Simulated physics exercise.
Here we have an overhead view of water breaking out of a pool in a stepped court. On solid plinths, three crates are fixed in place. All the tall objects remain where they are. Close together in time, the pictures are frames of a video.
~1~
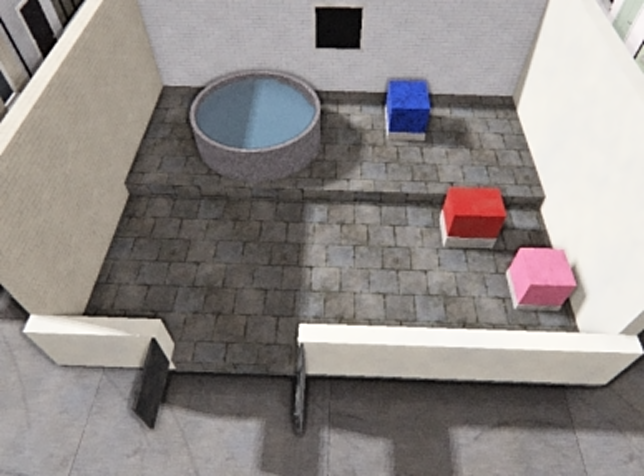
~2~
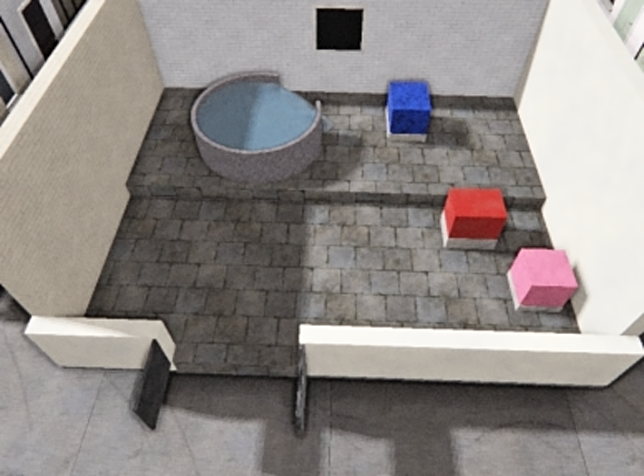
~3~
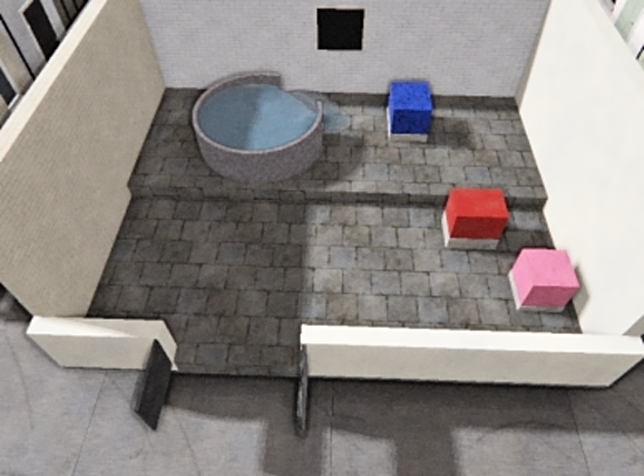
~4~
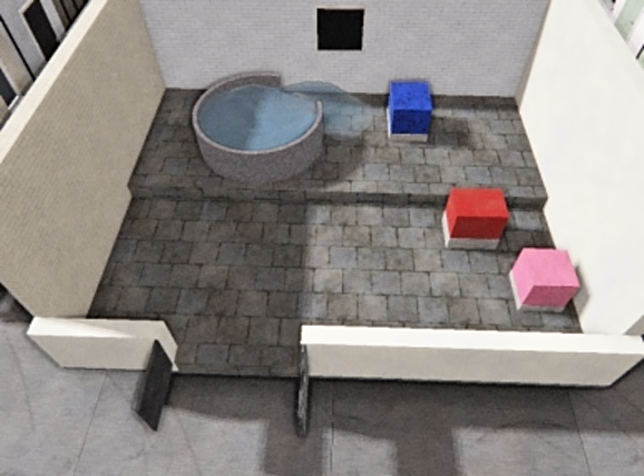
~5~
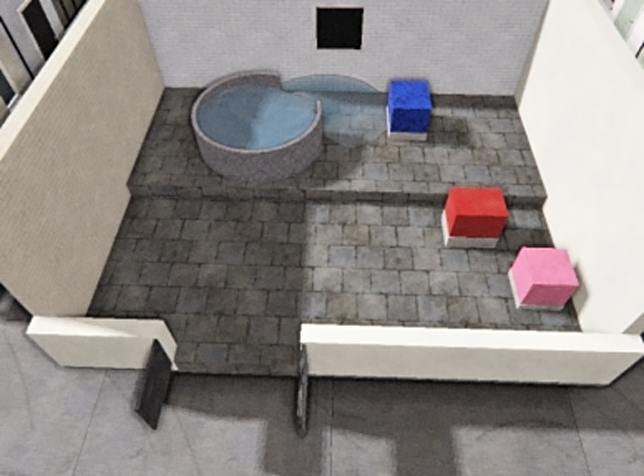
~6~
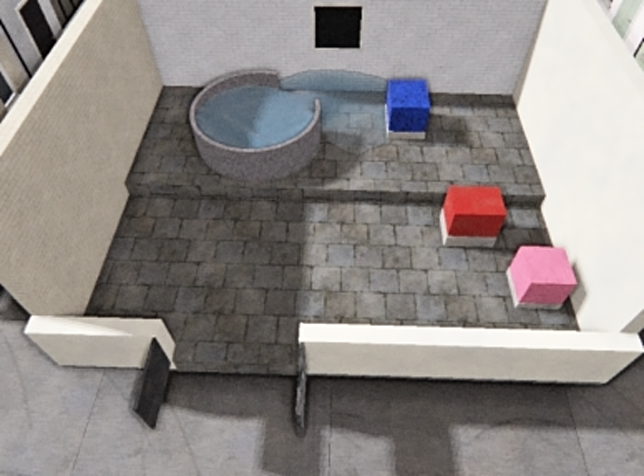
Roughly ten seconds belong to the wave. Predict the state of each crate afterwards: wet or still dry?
In the end the blue crate picks up moisture; the red crate remains moisture-free; the pink crate picks up moisture.
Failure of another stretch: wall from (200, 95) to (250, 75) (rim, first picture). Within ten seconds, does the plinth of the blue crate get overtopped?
Outcome noted - blue crate remains untouched.
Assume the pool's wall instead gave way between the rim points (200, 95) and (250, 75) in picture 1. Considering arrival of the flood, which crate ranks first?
My pick is the blue-painted one.
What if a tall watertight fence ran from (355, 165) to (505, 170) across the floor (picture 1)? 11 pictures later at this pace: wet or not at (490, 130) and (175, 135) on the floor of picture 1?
Reached, untouched.
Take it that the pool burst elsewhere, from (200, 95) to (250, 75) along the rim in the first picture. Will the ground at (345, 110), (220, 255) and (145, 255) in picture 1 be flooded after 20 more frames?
So it's liquid at the first, liquid at the second and liquid at the third.
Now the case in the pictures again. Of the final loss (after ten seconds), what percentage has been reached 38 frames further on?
Around 10 percent.
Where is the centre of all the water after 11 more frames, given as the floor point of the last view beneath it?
The water centres close to (325, 123).
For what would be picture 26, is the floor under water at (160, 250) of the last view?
Result for the point: Unwetted.
A moment on, water covers 15 % of the floor; the blue crate water round its plinth, the red crate not reached, the pink crate not reached.
Next, water covers 25 % of the floor; the blue crate water round its plinth, the red crate not reached, the pink crate not reached.
Then, water covers 60 % of the floor; the blue crate water round its plinth, the red crate water round its plinth, the pink crate water round its plinth.
Later, water covers 90 % of the floor; the blue crate water round its plinth, the red crate water round its plinth, the pink crate water round its plinth.
In the end, water covers 95 % of the floor; the blue crate was topped, the red crate stayed above the water, the pink crate was topped.
